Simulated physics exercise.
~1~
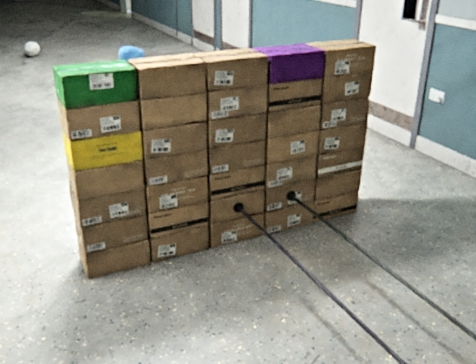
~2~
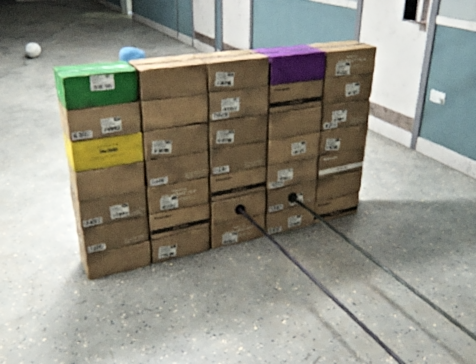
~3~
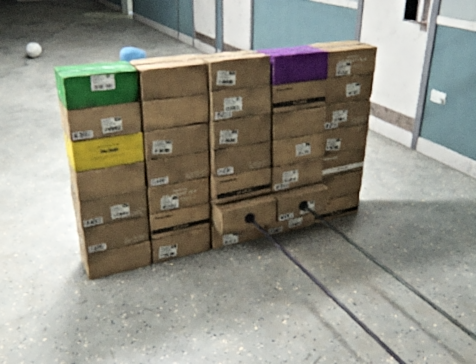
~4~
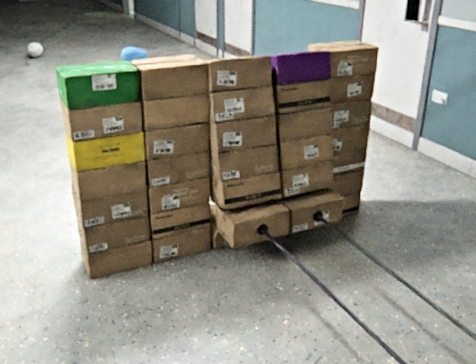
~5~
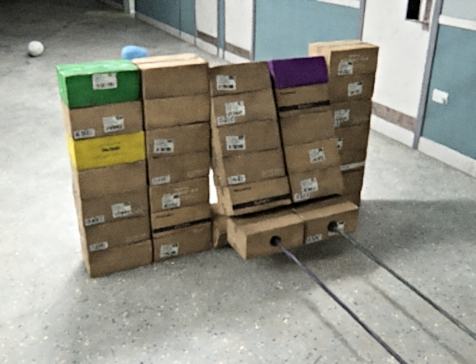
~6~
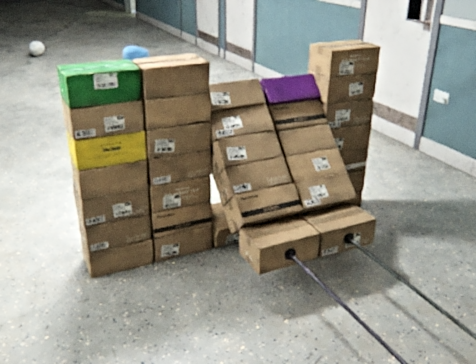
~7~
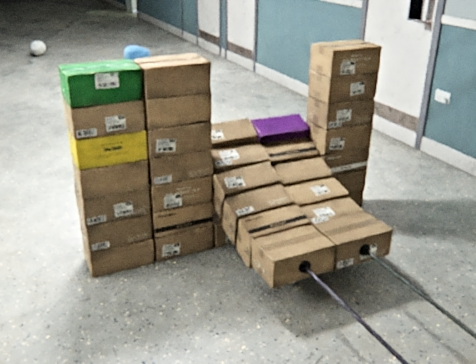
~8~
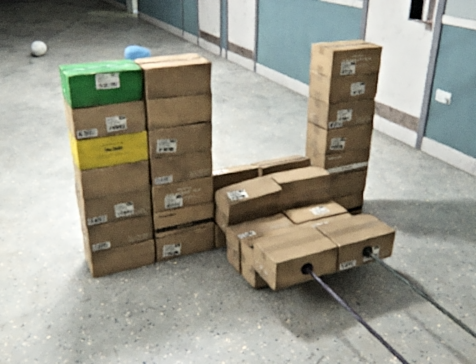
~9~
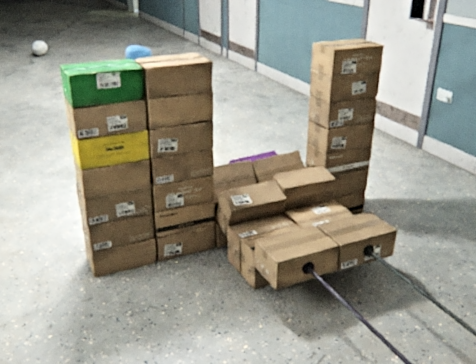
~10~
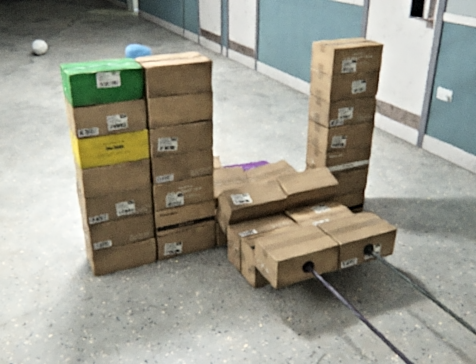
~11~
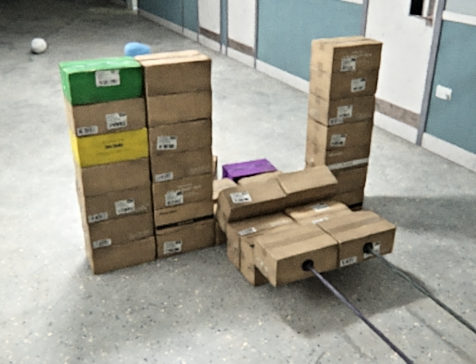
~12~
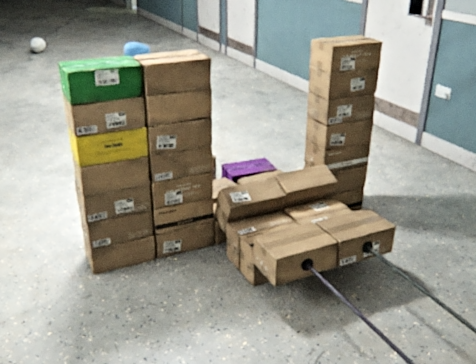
A wall of brown cardboard boxes, stacked in columns one layer deep, stands on a grey speckled floor in a corridor with blue panels, seen from the front and slightly above. A green box tops the left column with a yellow one below it, and a purple box sits near the top right. Two dark rods or cords draw a pair of low boxes toward the lower right. The boxes above lean back, then topple away behind, opening a wide gap. The purple box ends overturned behind the heap, while the left columns and far-right column stay standing.
